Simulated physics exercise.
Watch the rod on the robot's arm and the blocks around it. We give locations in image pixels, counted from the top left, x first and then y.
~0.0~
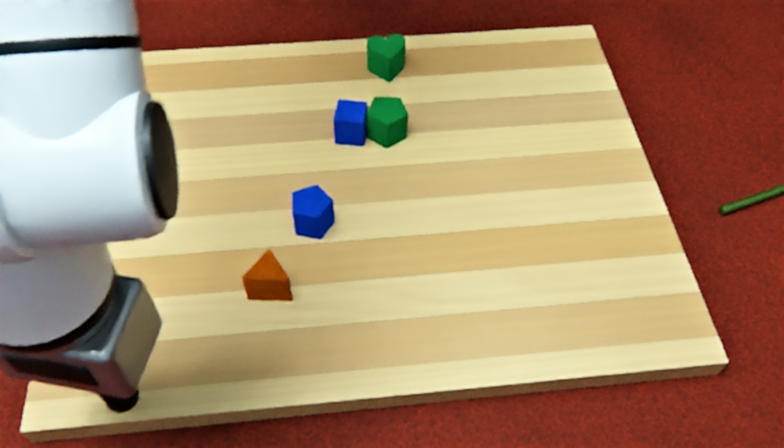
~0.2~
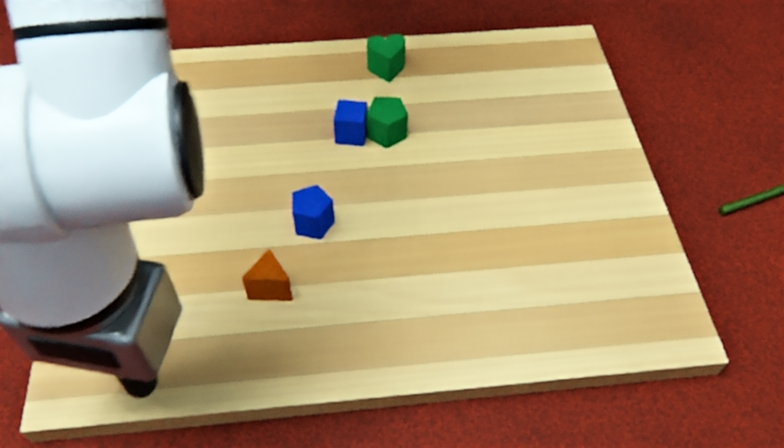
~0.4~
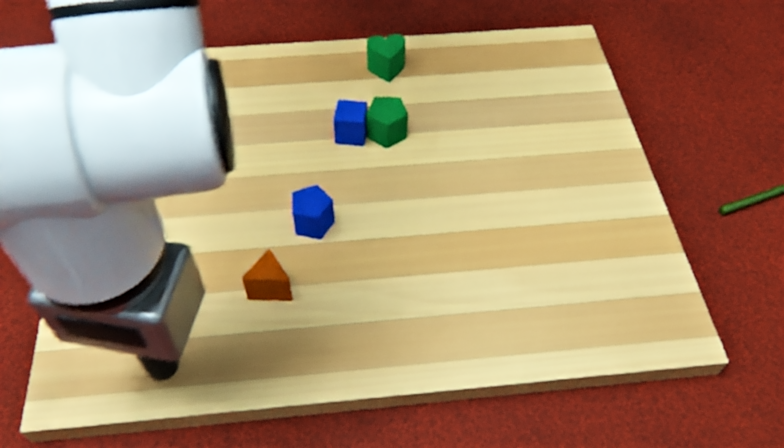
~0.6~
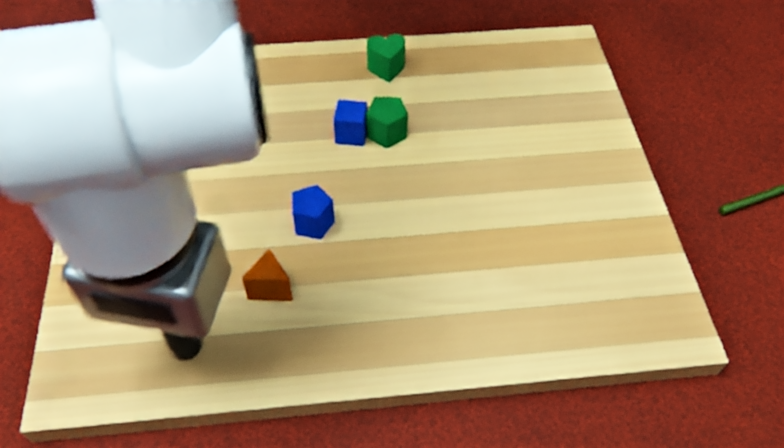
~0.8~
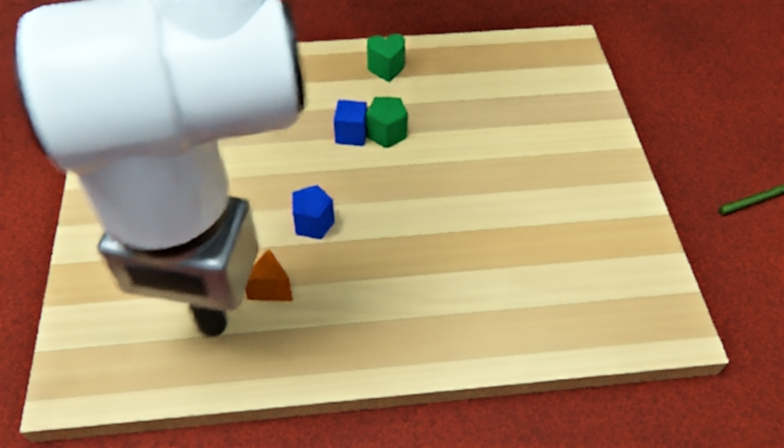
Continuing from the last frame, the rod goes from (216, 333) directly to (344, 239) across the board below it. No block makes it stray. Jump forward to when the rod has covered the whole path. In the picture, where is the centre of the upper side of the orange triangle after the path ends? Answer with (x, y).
By then it is at (361, 200).
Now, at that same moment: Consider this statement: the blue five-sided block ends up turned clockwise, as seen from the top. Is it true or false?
False - the claim does not hold.
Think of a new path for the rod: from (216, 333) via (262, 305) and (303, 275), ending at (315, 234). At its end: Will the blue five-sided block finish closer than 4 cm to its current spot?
Answer: Yes.
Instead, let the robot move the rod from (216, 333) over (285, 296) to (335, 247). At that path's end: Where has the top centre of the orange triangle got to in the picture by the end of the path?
At (291, 234).
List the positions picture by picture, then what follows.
The first picture shows lower end of the rod (124, 399), tops of blocks, orange triangle (267, 269), blue five-sided block (311, 201).
The second picture shows rod (142, 385), blocks as before.
The third picture shows rod (163, 368), blocks as before.
The fourth picture shows rod (187, 348), blocks as before.
The fifth picture shows rod (213, 325), orange triangle (267, 269), blue five-sided block (311, 201).
The first path, step by step. One third of the way, rod (259, 290); orange triangle (278, 260), turned 30° clockwise.
Two thirds of the way, rod (302, 259); orange triangle (323, 231), turned 50° clockwise.
At the end, rod (343, 229); orange triangle (361, 200), turned 25° clockwise; blue five-sided block (315, 193), turned 40° anticlockwise.
